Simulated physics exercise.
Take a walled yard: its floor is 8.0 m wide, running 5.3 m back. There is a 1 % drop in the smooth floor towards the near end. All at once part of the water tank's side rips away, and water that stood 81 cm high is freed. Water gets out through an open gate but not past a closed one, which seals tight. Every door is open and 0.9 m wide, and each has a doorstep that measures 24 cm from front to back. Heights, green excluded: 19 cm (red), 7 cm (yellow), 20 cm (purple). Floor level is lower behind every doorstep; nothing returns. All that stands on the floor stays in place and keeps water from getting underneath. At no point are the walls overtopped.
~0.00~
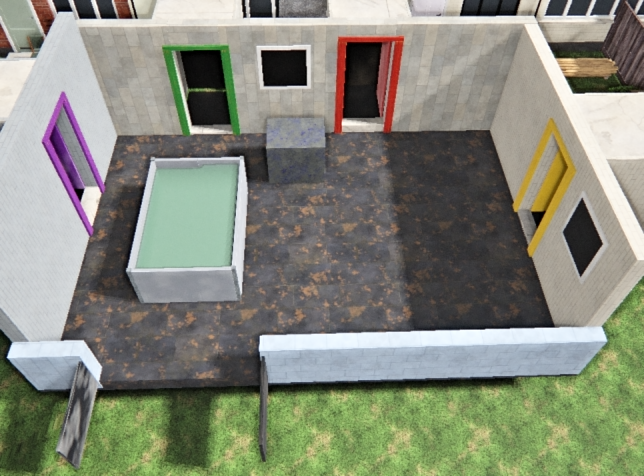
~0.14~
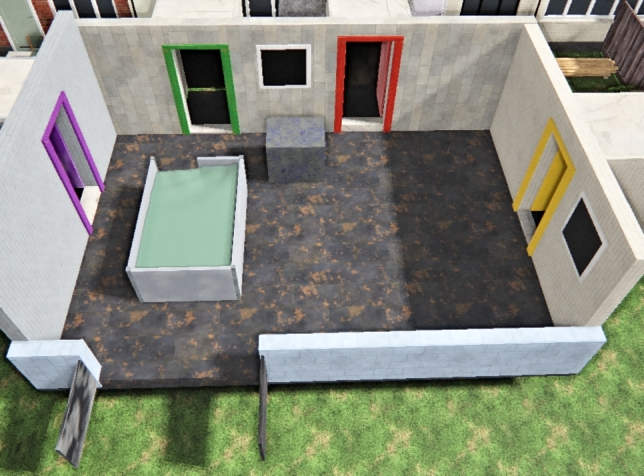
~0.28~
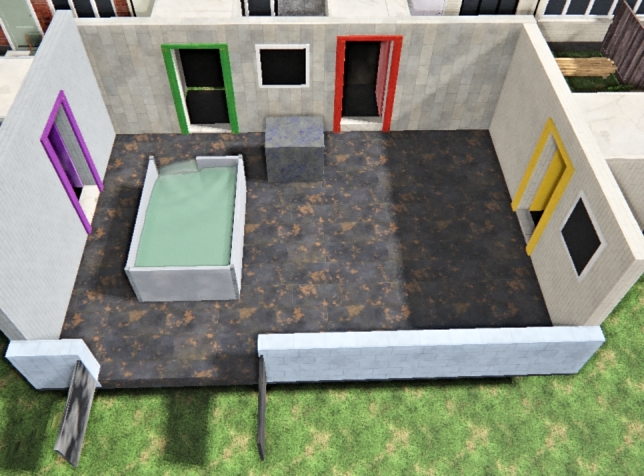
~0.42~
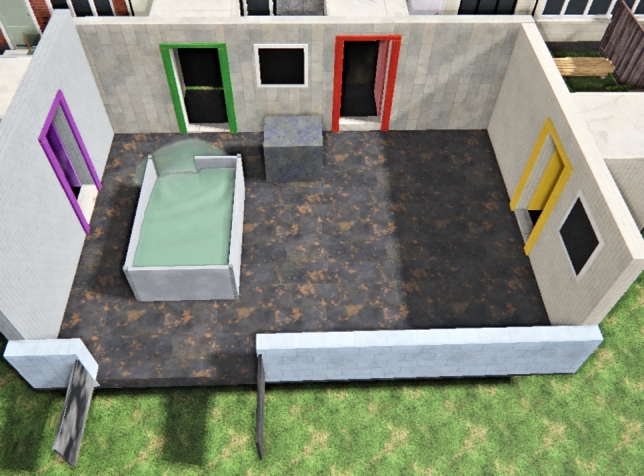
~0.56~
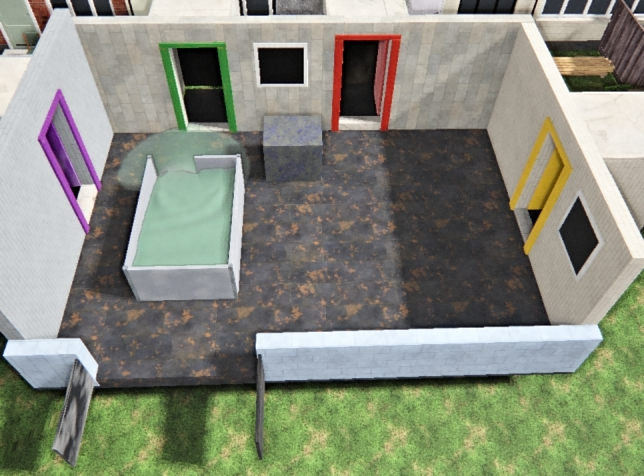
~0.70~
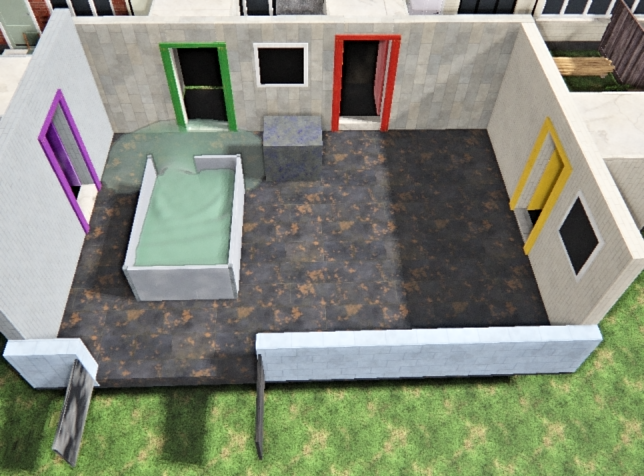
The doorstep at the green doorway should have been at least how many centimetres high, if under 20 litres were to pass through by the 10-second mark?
At least some 35 cm.
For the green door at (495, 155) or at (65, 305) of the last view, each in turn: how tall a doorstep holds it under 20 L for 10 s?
In turn: About 13.0 cm, about 10.5 cm.
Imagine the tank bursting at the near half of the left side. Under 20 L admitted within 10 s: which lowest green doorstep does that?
In that case you'd want it roughly 9.5 cm high.
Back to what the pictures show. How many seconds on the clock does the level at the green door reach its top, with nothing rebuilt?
Peak time: Around 3.2 s.
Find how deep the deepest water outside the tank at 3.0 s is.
Max depth: Near 30 cm.
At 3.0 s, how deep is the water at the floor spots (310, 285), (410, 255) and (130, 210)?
Going through the spots in order gives 0, 0 and 5 centimetres.
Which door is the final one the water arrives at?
Yellow, last of all.
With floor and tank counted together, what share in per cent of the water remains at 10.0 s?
Something like 58 per cent of it remains.
After 1.4 s water covers 15 % of the floor, deepest (52 cm) near (123, 135); 13 cm at the green door, 128 litres in over its 5 cm doorstep.
After 3.0 s water covers 30 % of the floor, deepest (30 cm) near (121, 141); 21 cm at the green door, 439 litres in over its 5 cm doorstep.
After 10.0 s water covers 70 % of the floor, deepest (10 cm) near (161, 158); 9 cm at the green door, 797 litres in over its 5 cm doorstep.
At the green door as built, the water arrived by 0.6 s and peaked near 21 cm at 3.2 s.
With a doorstep of 29.5 cm, 58 litres would have come in within the 10 s; with 39.5 cm, 4 litres. So under 20 litres takes about 35 cm.
